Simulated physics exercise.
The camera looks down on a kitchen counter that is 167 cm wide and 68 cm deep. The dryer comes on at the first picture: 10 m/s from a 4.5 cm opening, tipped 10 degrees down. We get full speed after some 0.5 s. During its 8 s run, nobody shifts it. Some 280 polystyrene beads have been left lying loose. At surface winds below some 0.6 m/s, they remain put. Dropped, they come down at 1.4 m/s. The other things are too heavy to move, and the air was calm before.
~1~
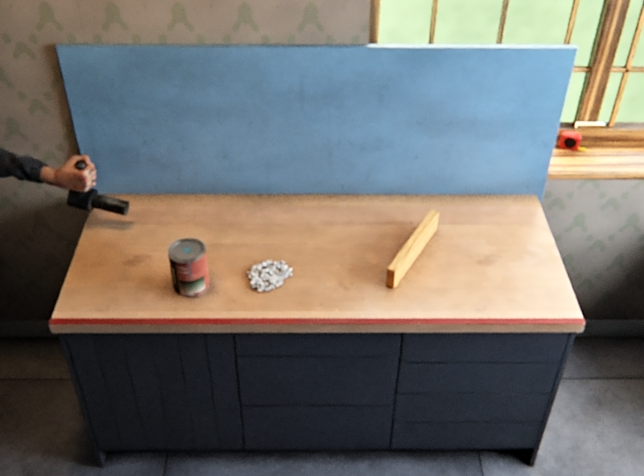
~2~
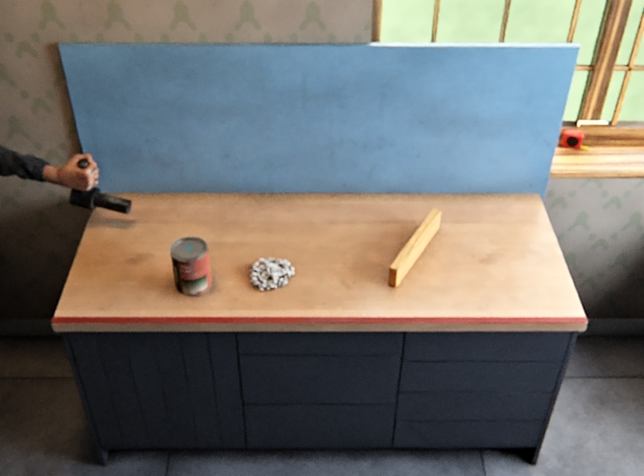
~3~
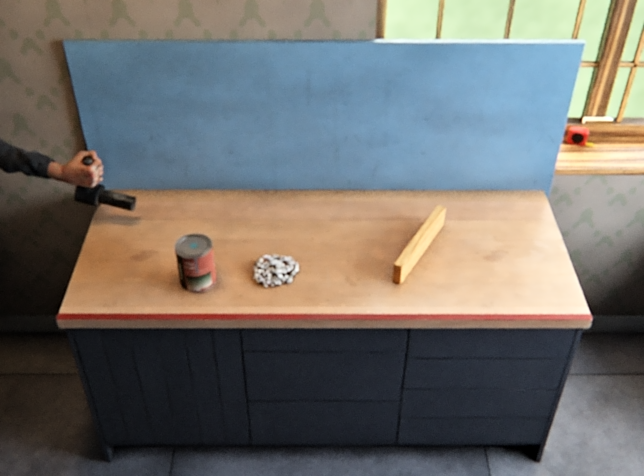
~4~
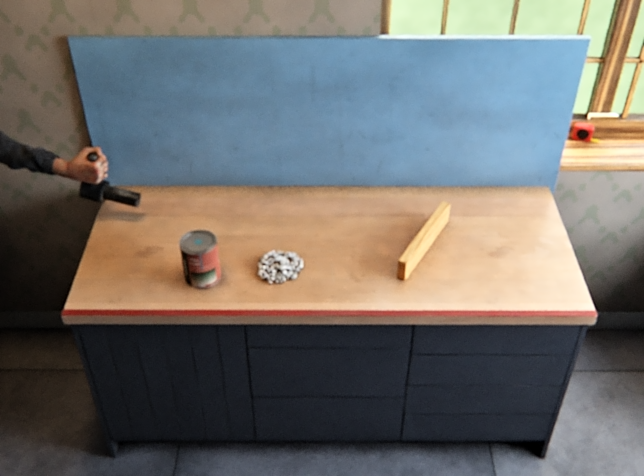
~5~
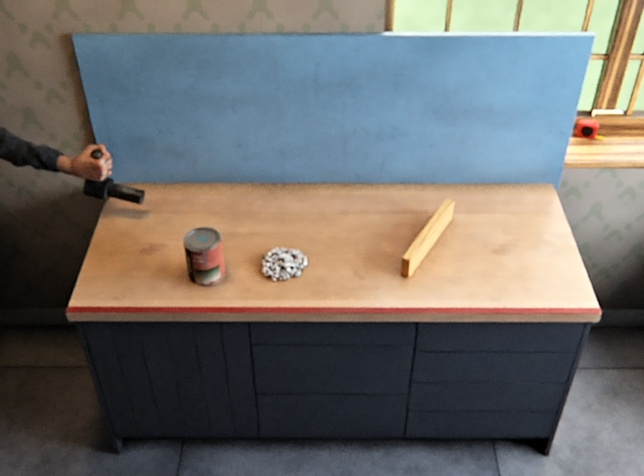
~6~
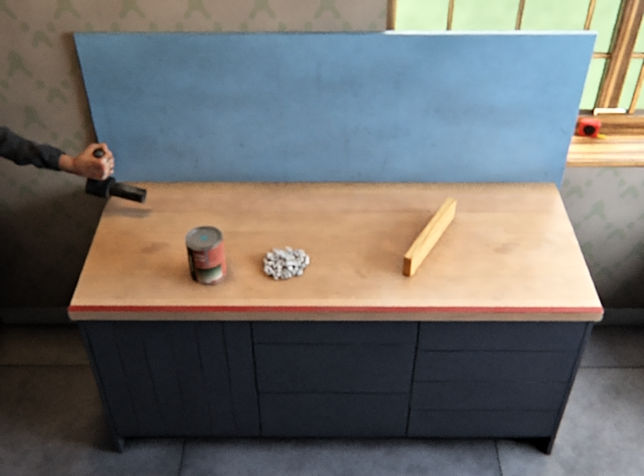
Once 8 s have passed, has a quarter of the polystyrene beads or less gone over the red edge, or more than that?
The loss goes past a quarter.
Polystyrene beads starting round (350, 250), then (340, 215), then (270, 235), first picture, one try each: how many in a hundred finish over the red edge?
In turn: 10 per cent, 0 per cent, 3 per cent.
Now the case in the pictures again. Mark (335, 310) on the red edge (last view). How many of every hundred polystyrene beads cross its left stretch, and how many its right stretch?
Estimate: Left ~ 4 %; right ~ 90 %.
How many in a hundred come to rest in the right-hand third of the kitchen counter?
Something close to 5 % ends up there.
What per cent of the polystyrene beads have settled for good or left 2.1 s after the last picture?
About 90 %.
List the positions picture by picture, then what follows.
The middle of the polystyrene beads is near (267, 277), none has stirred yet and the mouth of the dryer is at (127, 209), in the first frame.
The middle of the polystyrene beads is near (269, 275), none has stirred yet and the red edge is centred on (320, 323), in the second frame.
The middle of the polystyrene beads is near (273, 271), none has stirred yet, the top of a tin is at (193, 245) and the top of a board is at (421, 234), in the third frame.
The middle of the polystyrene beads is near (278, 267) and none has stirred yet, in the fourth frame.
The middle of the polystyrene beads is near (281, 264) and none has stirred yet, in the fifth frame.
The middle of the polystyrene beads is near (284, 264) and about 1 % have left their places, in the sixth frame.
Then, 1.2 s after the last picture the count stands so, 88 % are over the red edge.
Then, 2.1 s after the last picture the count stands so, 90 % are over the red edge.
Then, 4.0 s after the last picture the count stands so, 91 % are over the red edge.
Then, 7.6 s after the last picture, at the end, 93 % are over the red edge.
